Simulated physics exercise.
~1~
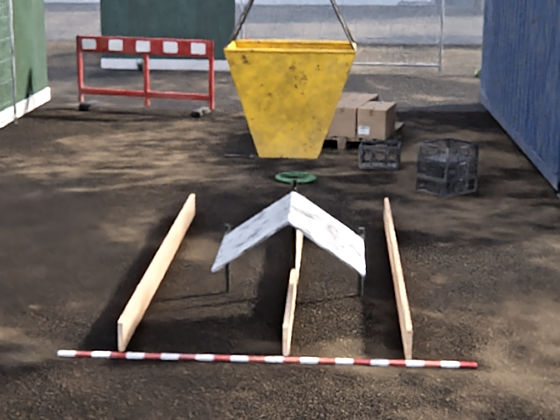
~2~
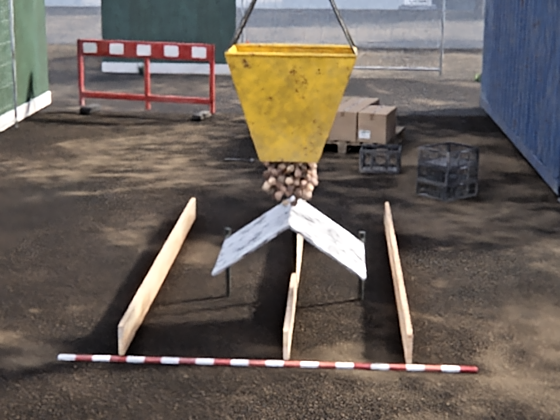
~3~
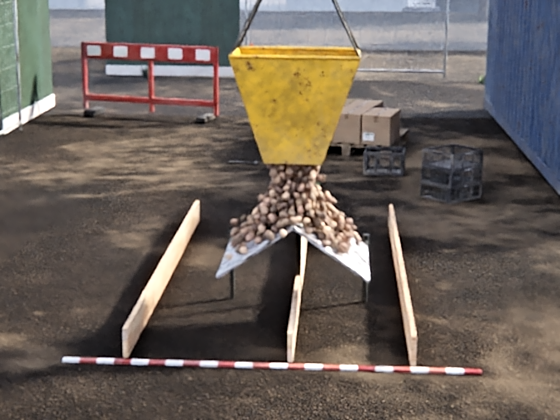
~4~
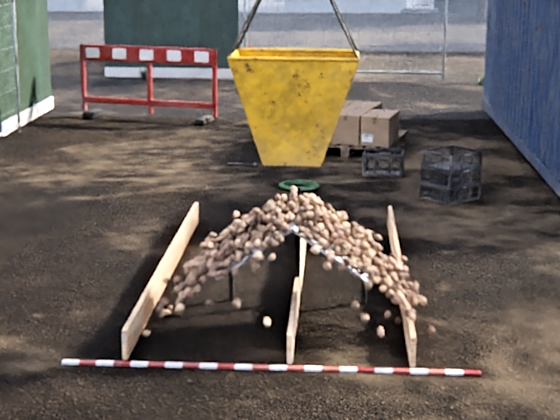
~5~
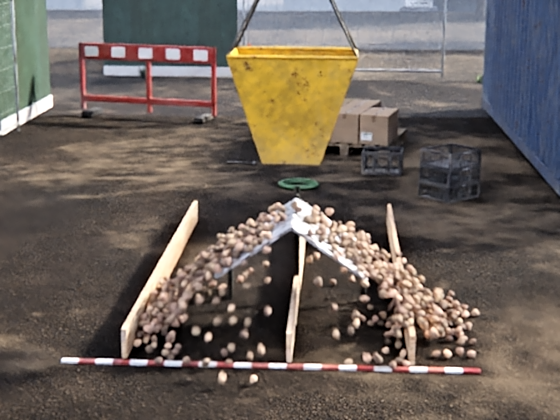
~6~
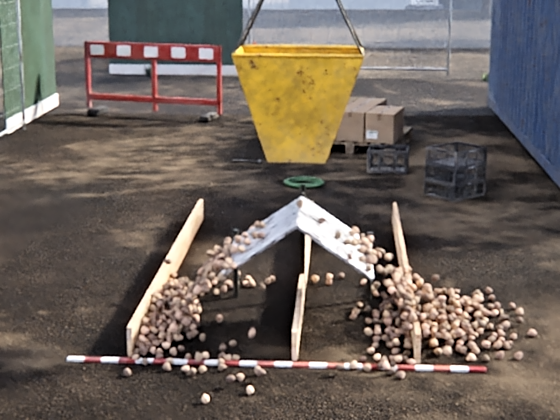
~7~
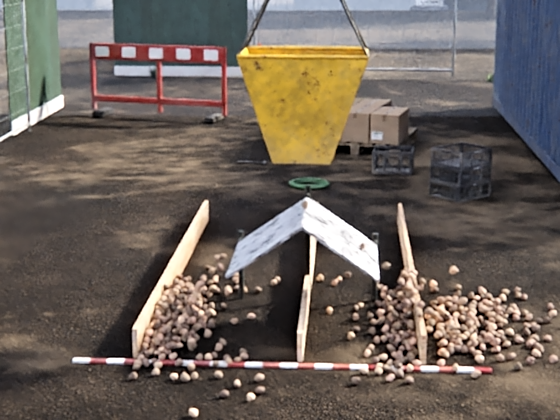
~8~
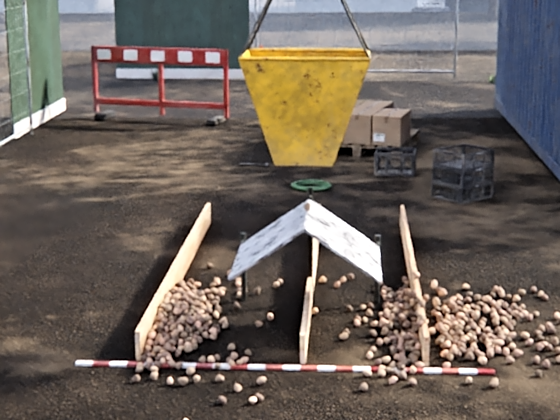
Stones pour from a hanging yellow skip, slide down sloping steel, and settle around three boards.
